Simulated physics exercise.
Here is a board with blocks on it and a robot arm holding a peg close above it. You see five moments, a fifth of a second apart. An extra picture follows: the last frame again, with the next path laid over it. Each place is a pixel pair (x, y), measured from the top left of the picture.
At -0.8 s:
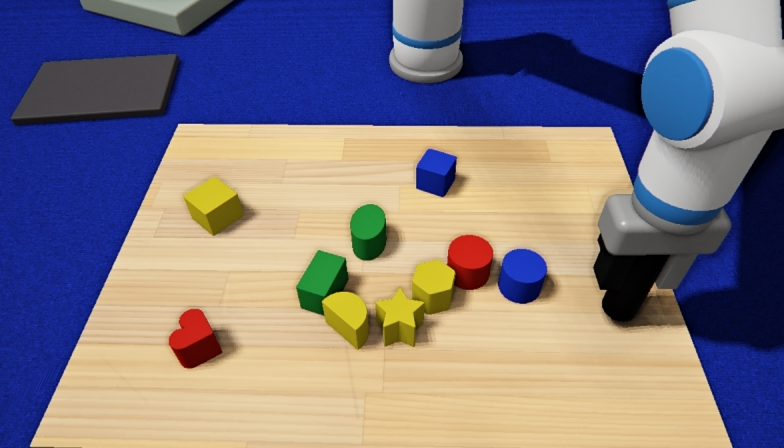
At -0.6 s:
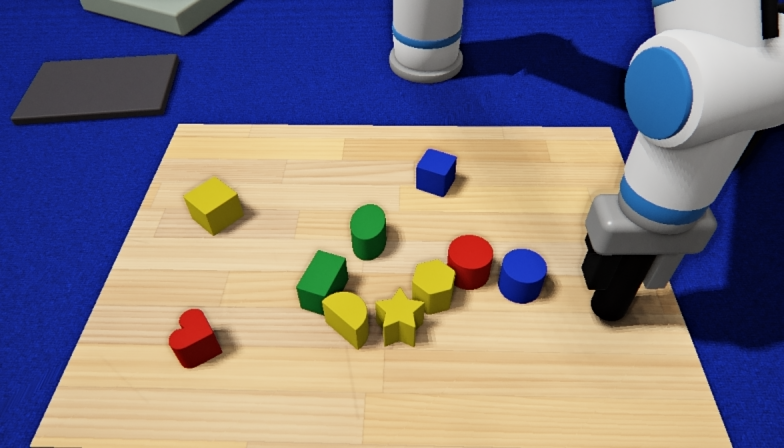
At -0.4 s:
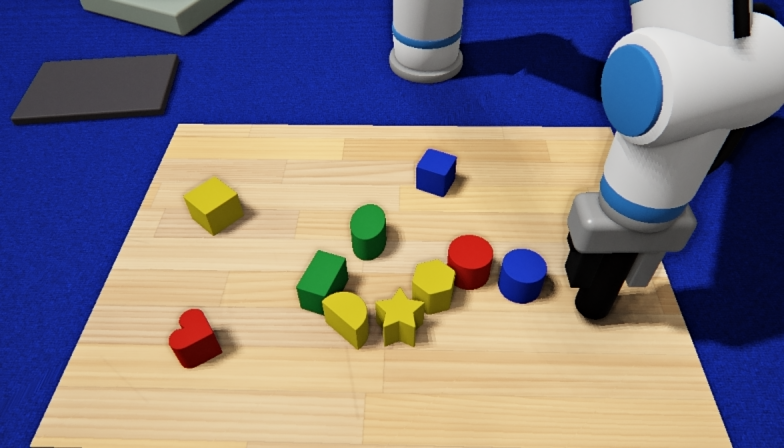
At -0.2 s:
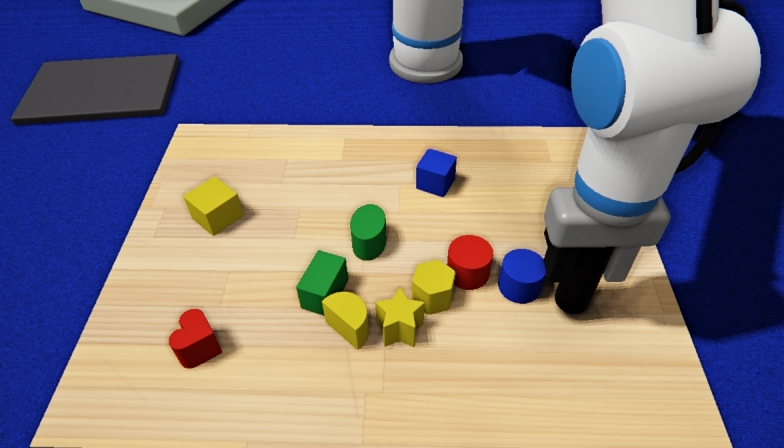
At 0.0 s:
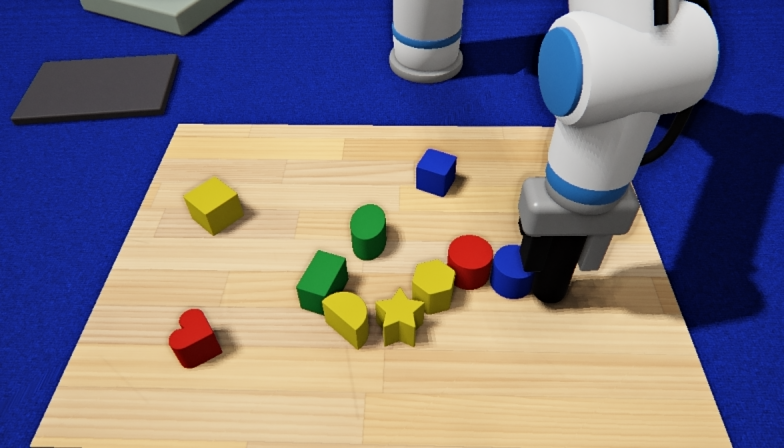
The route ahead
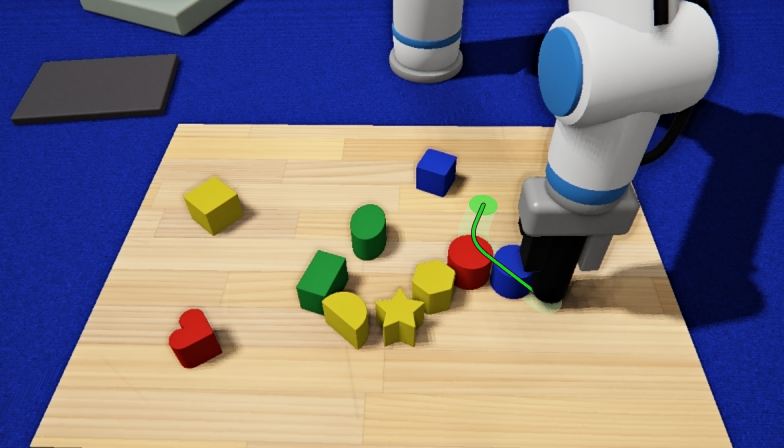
On a wooden board scattered with colored blocks, a robot arm moved left from the right side, lowered its black tip beside the blue round block, and nudged it slightly left toward the red one.
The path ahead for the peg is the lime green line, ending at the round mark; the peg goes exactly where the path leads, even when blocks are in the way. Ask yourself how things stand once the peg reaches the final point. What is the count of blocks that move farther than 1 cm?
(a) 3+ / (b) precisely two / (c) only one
b - precisely two.
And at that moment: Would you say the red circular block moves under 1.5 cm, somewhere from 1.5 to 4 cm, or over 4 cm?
Offset: Above 4 cm.
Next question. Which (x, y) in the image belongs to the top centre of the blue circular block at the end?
Final place: (441, 208).
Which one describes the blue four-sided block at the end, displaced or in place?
Once the path ends, it is where it was.
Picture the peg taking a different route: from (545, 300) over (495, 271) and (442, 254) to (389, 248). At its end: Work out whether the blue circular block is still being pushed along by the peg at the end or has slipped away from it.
By then it is beside or behind the peg.
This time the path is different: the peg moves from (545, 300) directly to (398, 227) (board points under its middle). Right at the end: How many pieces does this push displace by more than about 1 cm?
In total, three or more blocks get moved by over 1 cm.
The drawn path runs from (545, 300) over (505, 269) and (474, 237) to (483, 205).
What follows on the original path. One third of the way, peg (506, 260); red circular block (434, 239); blue circular block (475, 231).
Two thirds of the way, peg (475, 228); red circular block (421, 237); blue circular block (441, 209).
At the end, peg (485, 196); blue four-sided block not moved; red circular block (421, 237); blue circular block (441, 208).
